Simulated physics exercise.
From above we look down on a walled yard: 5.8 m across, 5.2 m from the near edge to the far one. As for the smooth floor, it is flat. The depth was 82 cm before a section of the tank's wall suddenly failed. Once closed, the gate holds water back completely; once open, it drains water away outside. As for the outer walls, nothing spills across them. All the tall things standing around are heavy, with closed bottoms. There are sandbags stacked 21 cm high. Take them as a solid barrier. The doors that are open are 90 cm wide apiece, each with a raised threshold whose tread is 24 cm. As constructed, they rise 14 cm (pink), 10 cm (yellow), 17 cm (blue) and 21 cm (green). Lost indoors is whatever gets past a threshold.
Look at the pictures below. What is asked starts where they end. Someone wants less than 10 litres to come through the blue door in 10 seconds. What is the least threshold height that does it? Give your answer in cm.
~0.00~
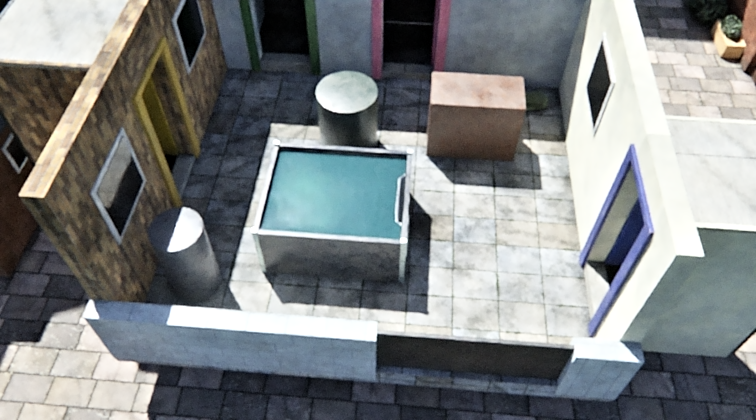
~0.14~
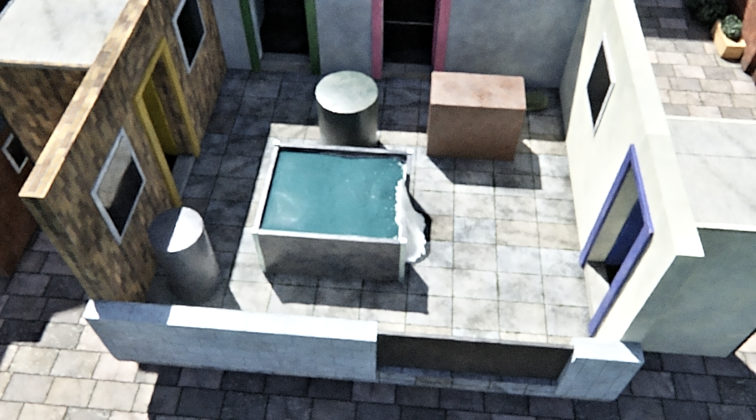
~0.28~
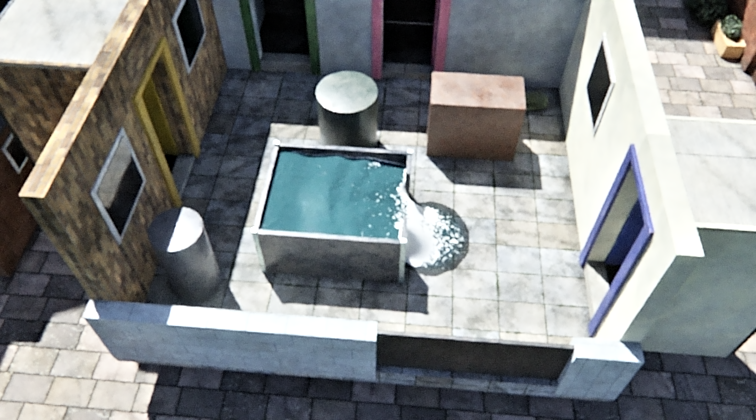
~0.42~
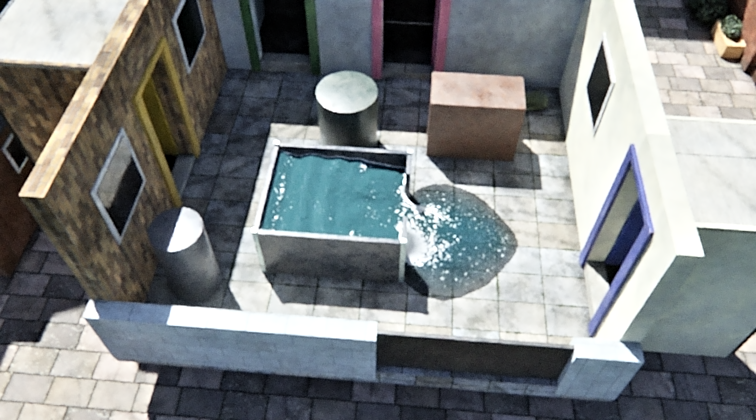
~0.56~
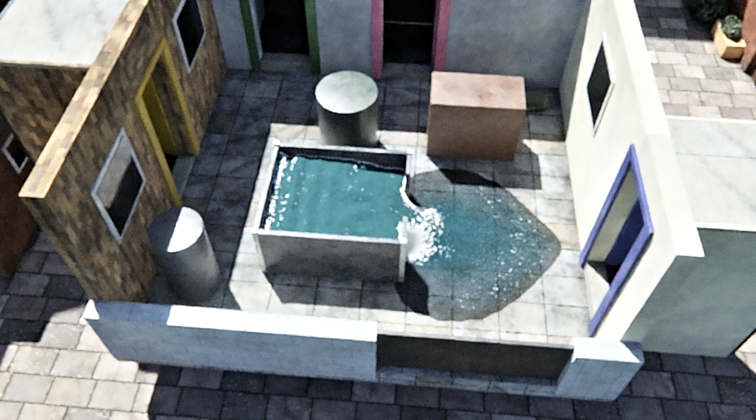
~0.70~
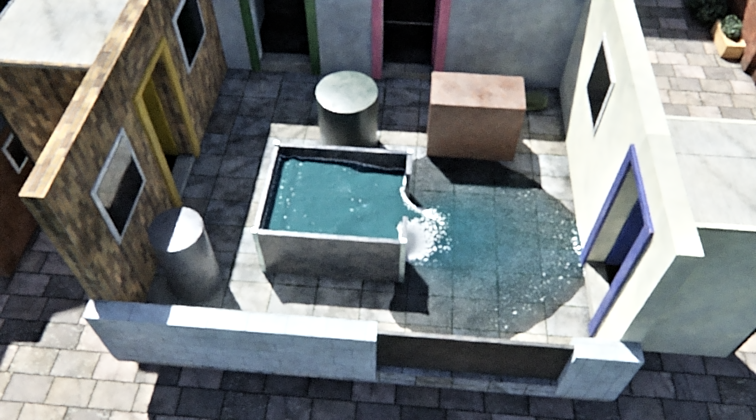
It needs to be around 27 cm high.
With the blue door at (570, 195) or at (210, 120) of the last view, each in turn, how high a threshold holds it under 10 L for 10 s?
Roughly 24 cm, then roughly 8.0 cm.
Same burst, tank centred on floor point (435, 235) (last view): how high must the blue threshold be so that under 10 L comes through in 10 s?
35 cm or thereabouts.
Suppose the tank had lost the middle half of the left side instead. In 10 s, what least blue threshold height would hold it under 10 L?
Some 9.5 centimetres.
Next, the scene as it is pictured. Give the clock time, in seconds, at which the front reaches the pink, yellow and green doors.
Pink = 3.0 s, yellow = 6.0 s, green = 4.0 s.
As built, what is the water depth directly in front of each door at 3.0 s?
Centimetres: Pink = 1, yellow = 0, blue = 20, green = 0.
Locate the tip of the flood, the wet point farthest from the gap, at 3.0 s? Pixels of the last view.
At about (558, 93).
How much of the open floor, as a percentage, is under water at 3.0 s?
Near 45 per cent is wet.
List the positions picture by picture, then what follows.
The first frame shows the tank at (337, 194) is whole and still, 82 cm deep; the blue door at (609, 253) is dry.
In the second frame, the front is at (424, 252), 0.3 m from the gap at (403, 223); 0.2 m2 of floor is wet, 82 cm left at the back.
In the third frame, water pours out at (403, 223) and has run 0.9 m, to (463, 248); about 11 cm deep outside, 82 cm at the back.
In the fourth frame, water pours out at (403, 224) and has run 1.5 m, to (510, 248); about 7 cm deep outside, 77 cm at the back.
In the fifth frame, the front is at (554, 251), 2.1 m from the gap at (403, 224); 3.6 m2 of floor is wet, 70 cm left at the back.
In the sixth frame, the gap is at (403, 223), the front 2.5 m out at (583, 275); the back of the tank holds 70 cm; the blue door at (609, 253), 2.6 m from the gap, is still 0.2 m from the nearest water.
After 1.4 s water covers 30 % of the floor, deepest (40 cm) near (412, 237); 29 cm at the blue door, 19 litres in over its 17 cm threshold.
After 3.0 s water covers 45 % of the floor, deepest (26 cm) near (558, 93); 20 cm at the blue door, 84 litres in over its 17 cm threshold.
After 10.0 s water covers 95 % of the floor, deepest (16 cm) near (167, 241); 8 cm at the blue door, 95 litres in over its 17 cm threshold.
At the blue door as built, the water arrived by 0.8 s and peaked near 30 cm at 1.8 s.
Run again over the same 10 s with other heights there, 19 litres in over 24.5 cm, 0 litres over 33 cm. The limit of 10 litres is kept from about 27 cm up.
